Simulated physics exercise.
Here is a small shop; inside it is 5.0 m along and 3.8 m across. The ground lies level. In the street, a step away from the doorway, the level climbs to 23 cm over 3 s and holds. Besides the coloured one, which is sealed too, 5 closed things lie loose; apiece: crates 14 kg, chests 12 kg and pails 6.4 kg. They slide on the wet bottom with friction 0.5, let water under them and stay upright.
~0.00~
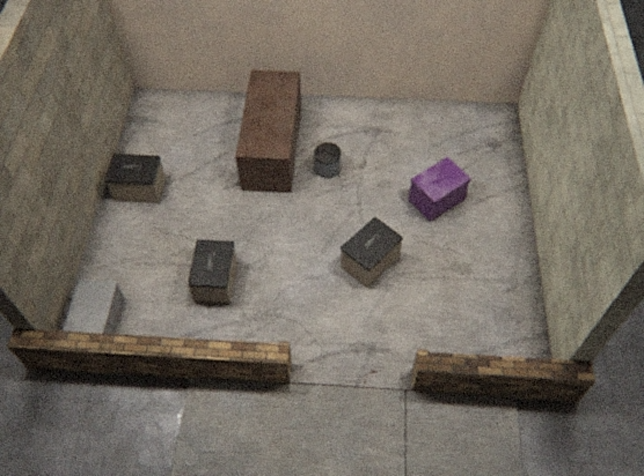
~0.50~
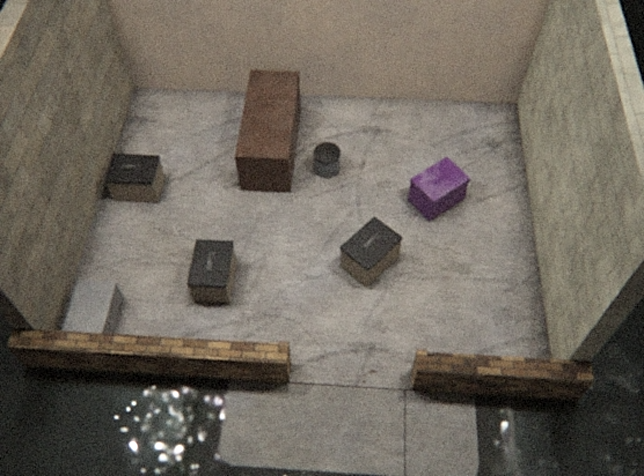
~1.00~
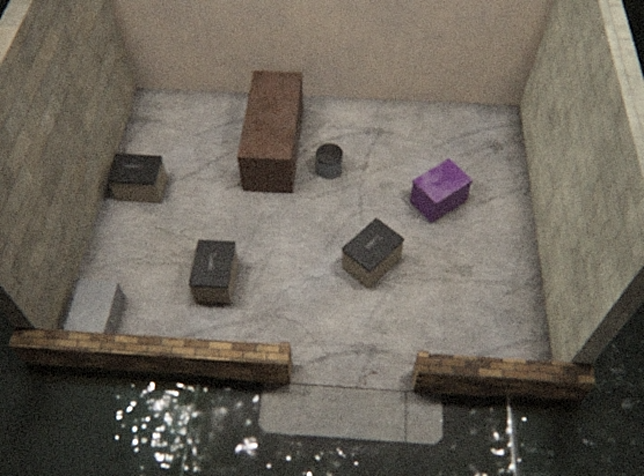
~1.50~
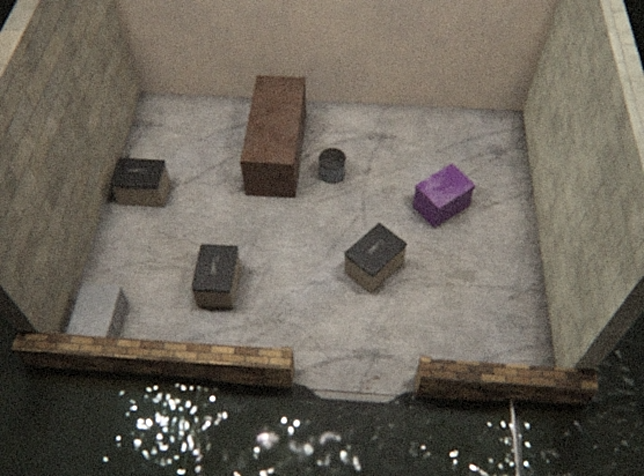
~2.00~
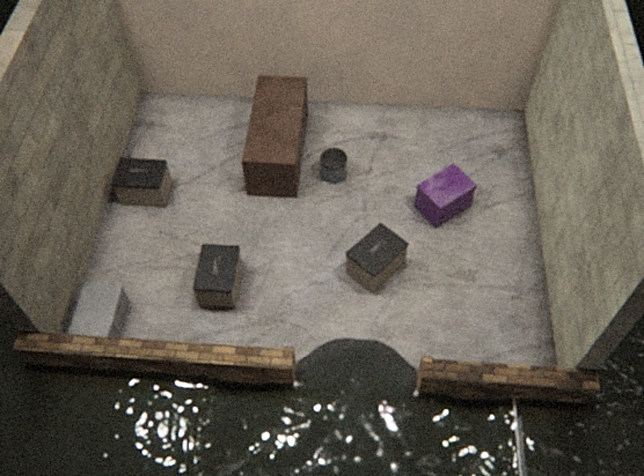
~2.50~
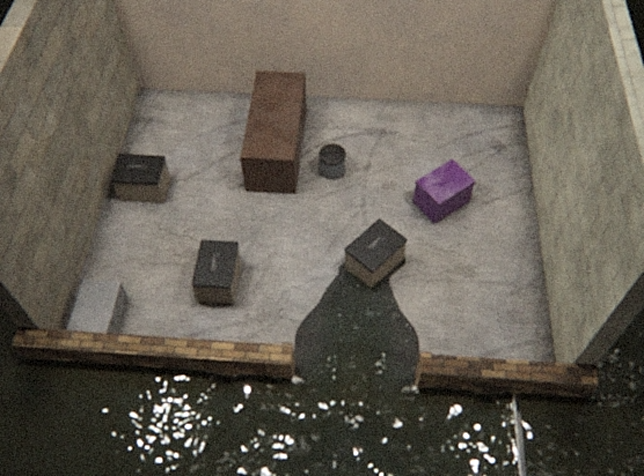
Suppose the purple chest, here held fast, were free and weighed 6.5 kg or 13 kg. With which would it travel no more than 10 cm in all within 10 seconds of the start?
Verdict: Neither load is enough.
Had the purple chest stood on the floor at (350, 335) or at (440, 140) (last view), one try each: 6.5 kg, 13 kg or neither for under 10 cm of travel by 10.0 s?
In that order: Neither holds; neither is enough.
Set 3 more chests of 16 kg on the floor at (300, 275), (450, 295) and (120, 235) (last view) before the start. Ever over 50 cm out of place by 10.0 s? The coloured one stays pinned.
In that order: Over, short of it, under.
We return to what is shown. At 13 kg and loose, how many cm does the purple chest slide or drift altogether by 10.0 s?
Some 150 cm in all.
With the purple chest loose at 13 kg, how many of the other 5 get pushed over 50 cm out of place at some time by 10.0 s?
That makes 3.
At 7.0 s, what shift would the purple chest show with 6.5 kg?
Roughly 140 cm.
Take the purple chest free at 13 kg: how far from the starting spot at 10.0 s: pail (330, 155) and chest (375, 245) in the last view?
In turn: 120 cm, 200 cm.
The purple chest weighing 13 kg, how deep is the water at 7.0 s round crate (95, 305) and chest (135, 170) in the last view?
About 1 and 3 cm.
After 3.5 s the purple chest would be 0 cm from its start with 6.5 kg and 0 cm from its start with 13 kg; 0 cm of water round it then.
After 4.5 s the purple chest would be 49 cm from its start with 6.5 kg and 33 cm from its start with 13 kg; 4 cm of water round it then.
After 7.0 s the purple chest would be 136 cm from its start with 6.5 kg and 80 cm from its start with 13 kg; 10 cm of water round it then.
After 10.0 s the purple chest would be 127 cm from its start with 6.5 kg and 91 cm from its start with 13 kg; 13 cm of water round it then.
